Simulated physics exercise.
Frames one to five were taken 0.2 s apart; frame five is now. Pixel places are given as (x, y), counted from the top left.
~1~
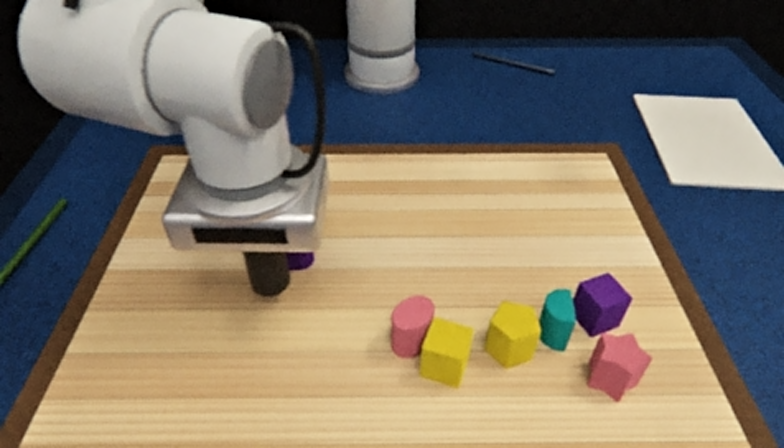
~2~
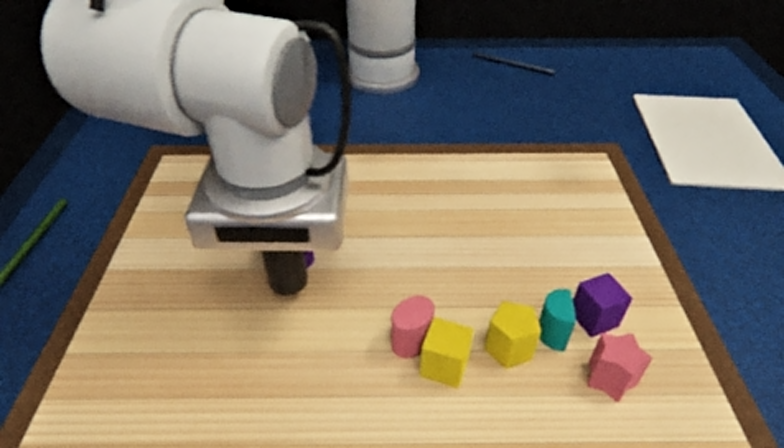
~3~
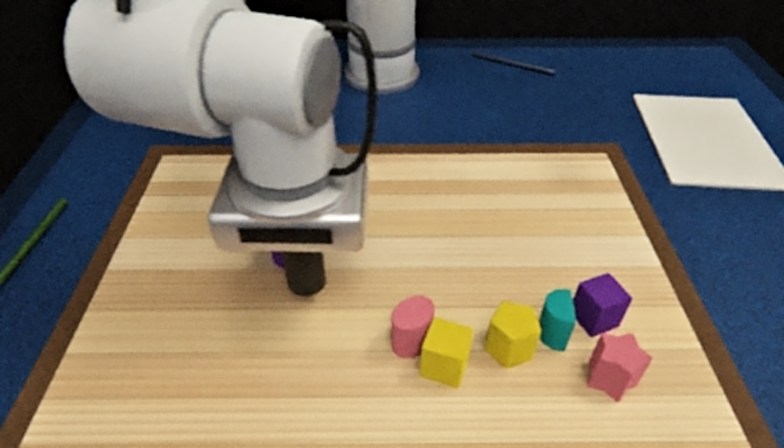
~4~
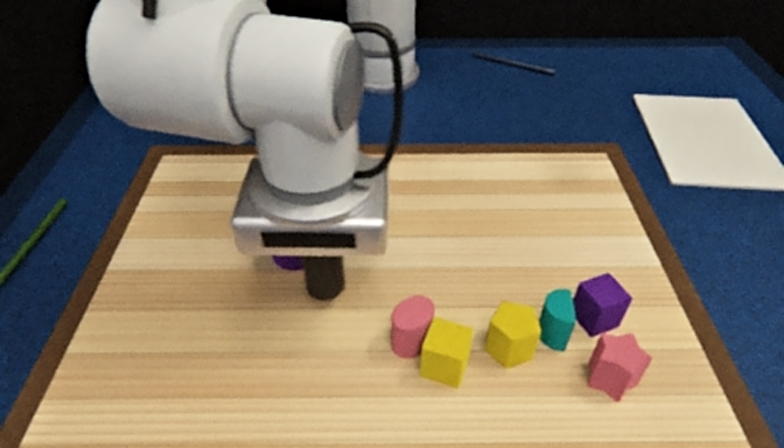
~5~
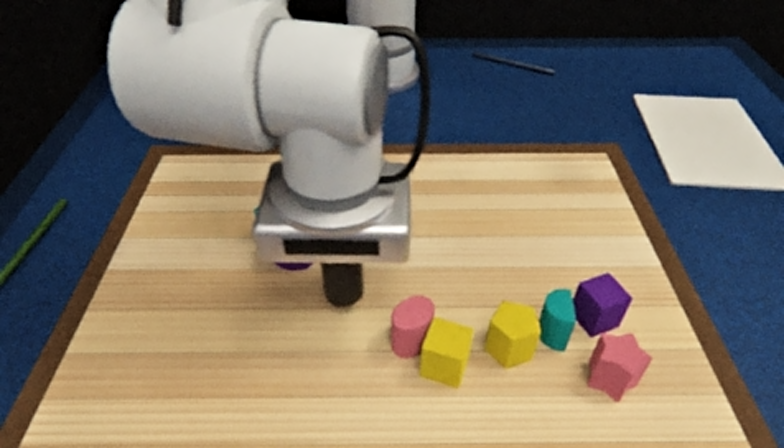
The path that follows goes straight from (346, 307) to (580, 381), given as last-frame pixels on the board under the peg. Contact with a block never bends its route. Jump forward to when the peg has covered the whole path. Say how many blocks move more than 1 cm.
It will shift three or more blocks.
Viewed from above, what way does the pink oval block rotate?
Short answer: Clockwise.
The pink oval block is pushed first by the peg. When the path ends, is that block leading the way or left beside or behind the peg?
It is gone from the front.
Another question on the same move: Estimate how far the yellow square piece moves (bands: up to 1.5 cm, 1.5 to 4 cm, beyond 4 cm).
That block covers upwards of 4 cm.
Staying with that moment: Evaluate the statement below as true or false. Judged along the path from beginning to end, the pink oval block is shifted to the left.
False.
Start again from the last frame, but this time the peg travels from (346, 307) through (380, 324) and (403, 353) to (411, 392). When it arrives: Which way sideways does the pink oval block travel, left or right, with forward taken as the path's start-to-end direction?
Picture yourself facing from the start of the path to its end: The pink oval block moves off to your left.
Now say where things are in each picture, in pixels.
Peg's lower end (271, 282); pink oval block (413, 311); yellow square piece (448, 337); yellow pentagon (516, 319); pink star (624, 350), in the first picture.
Peg (289, 281); blocks still, in the second picture.
Peg (307, 282); blocks still, in the third picture.
Peg (326, 286); blocks still, in the fourth picture.
Peg (345, 292); pink oval block (413, 311); yellow square piece (448, 337); yellow pentagon (516, 319); pink star (624, 350), in the fifth picture.
What follows on the original path. One third of the way, peg (420, 314); pink oval block (448, 323); yellow square piece (471, 354), turned 35° clockwise.
Two thirds of the way, peg (500, 338); pink oval block (514, 360), turned 65° clockwise; yellow square piece (498, 393), turned 90° clockwise; yellow pentagon (547, 323), turned 30° anticlockwise.
At the end, peg (586, 366); pink oval block (525, 367), turned 80° clockwise; yellow square piece (500, 397), turned 100° clockwise; yellow pentagon (611, 323), turned 90° anticlockwise; pink star (648, 355), turned 40° clockwise.
